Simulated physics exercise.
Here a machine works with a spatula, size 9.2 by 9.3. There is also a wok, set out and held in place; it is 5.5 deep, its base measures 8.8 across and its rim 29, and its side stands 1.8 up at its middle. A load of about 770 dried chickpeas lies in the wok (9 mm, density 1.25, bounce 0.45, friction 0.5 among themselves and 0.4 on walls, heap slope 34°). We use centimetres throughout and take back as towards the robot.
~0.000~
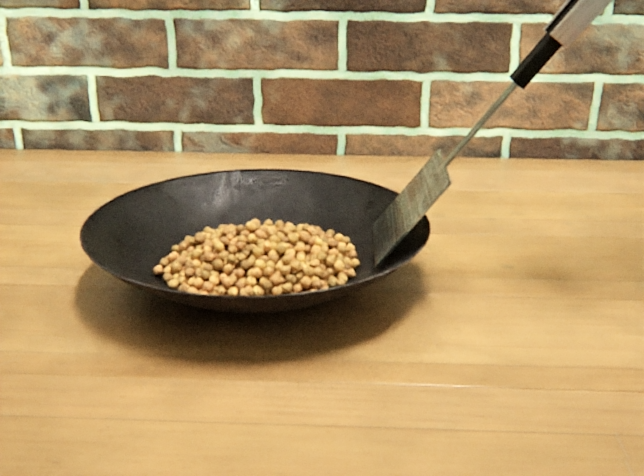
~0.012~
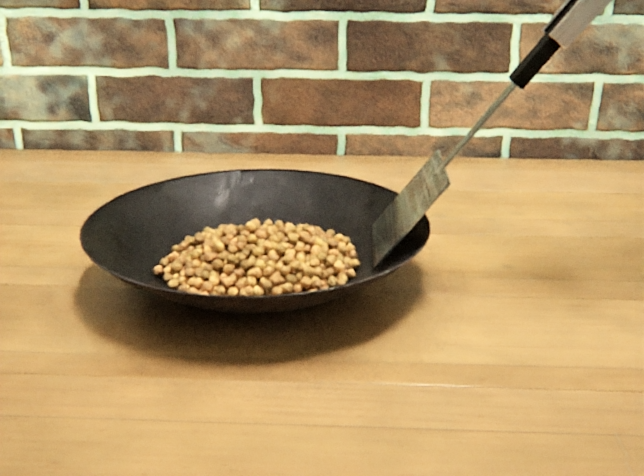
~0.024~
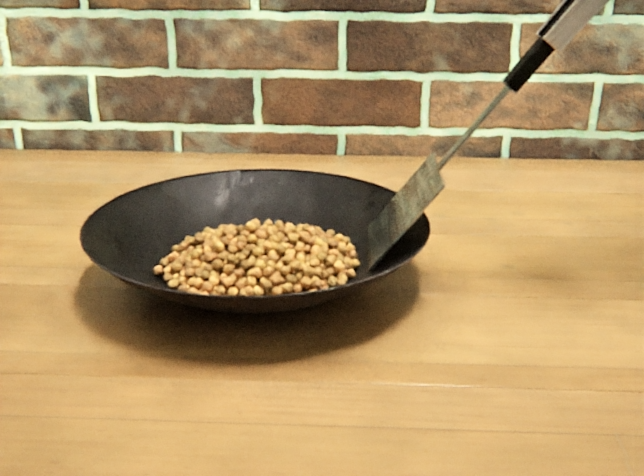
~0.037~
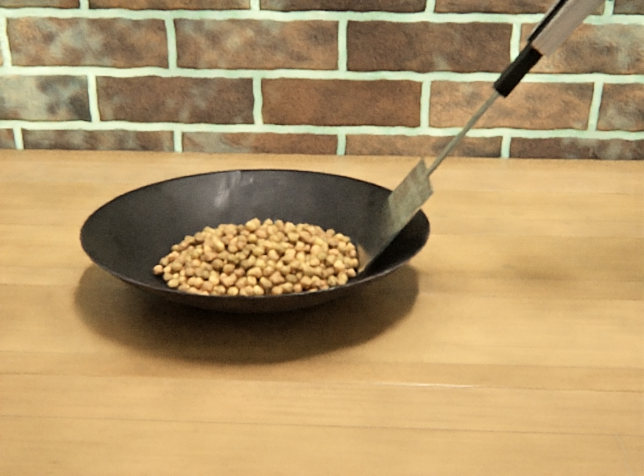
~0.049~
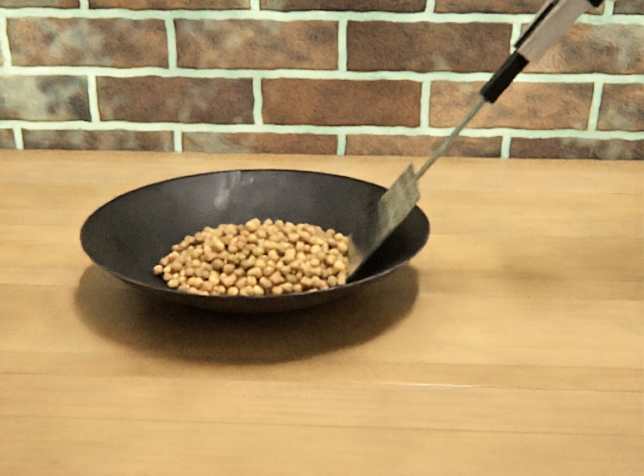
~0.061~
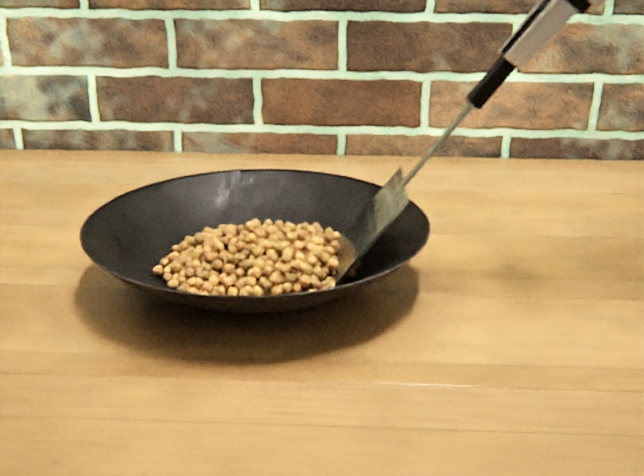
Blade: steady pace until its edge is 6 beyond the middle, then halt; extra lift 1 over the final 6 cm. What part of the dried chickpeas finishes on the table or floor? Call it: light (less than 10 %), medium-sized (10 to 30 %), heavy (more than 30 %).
It comes out light.
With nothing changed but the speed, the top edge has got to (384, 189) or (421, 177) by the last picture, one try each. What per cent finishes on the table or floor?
First try about 25 %, second try about 0 %.
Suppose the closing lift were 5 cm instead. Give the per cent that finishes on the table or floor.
You'd expect near 10 percent of it there.
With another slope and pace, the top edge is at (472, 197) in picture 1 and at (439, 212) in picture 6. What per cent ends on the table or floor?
Around 0 per cent finishes there.
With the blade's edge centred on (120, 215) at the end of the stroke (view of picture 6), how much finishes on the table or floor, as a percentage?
About 45 per cent.
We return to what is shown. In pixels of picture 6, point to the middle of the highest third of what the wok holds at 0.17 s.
I'd put it somewhere near (203, 240).
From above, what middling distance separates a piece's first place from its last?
Distance: Around 7 cm.
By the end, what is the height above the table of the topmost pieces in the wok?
Close to 7.0 centimetres high.
By 0.12 s, sloping 53°, highest piece 8 above the table; 772 in the wok.
By 0.17 s, sloping 53°, highest piece 9 above the table; 772 in the wok.
By 0.40 s, sloping 53°, highest piece 7 above the table; 746 in the wok, 18 on the table or floor, 8 on the blade or in flight.
By 1.45 s, sloping 53°, highest piece 6 above the table; 745 in the wok, 27 on the table or floor.
Final count, 745 in the wok, 27 on the table or floor. That is 3 % on the table or floor.
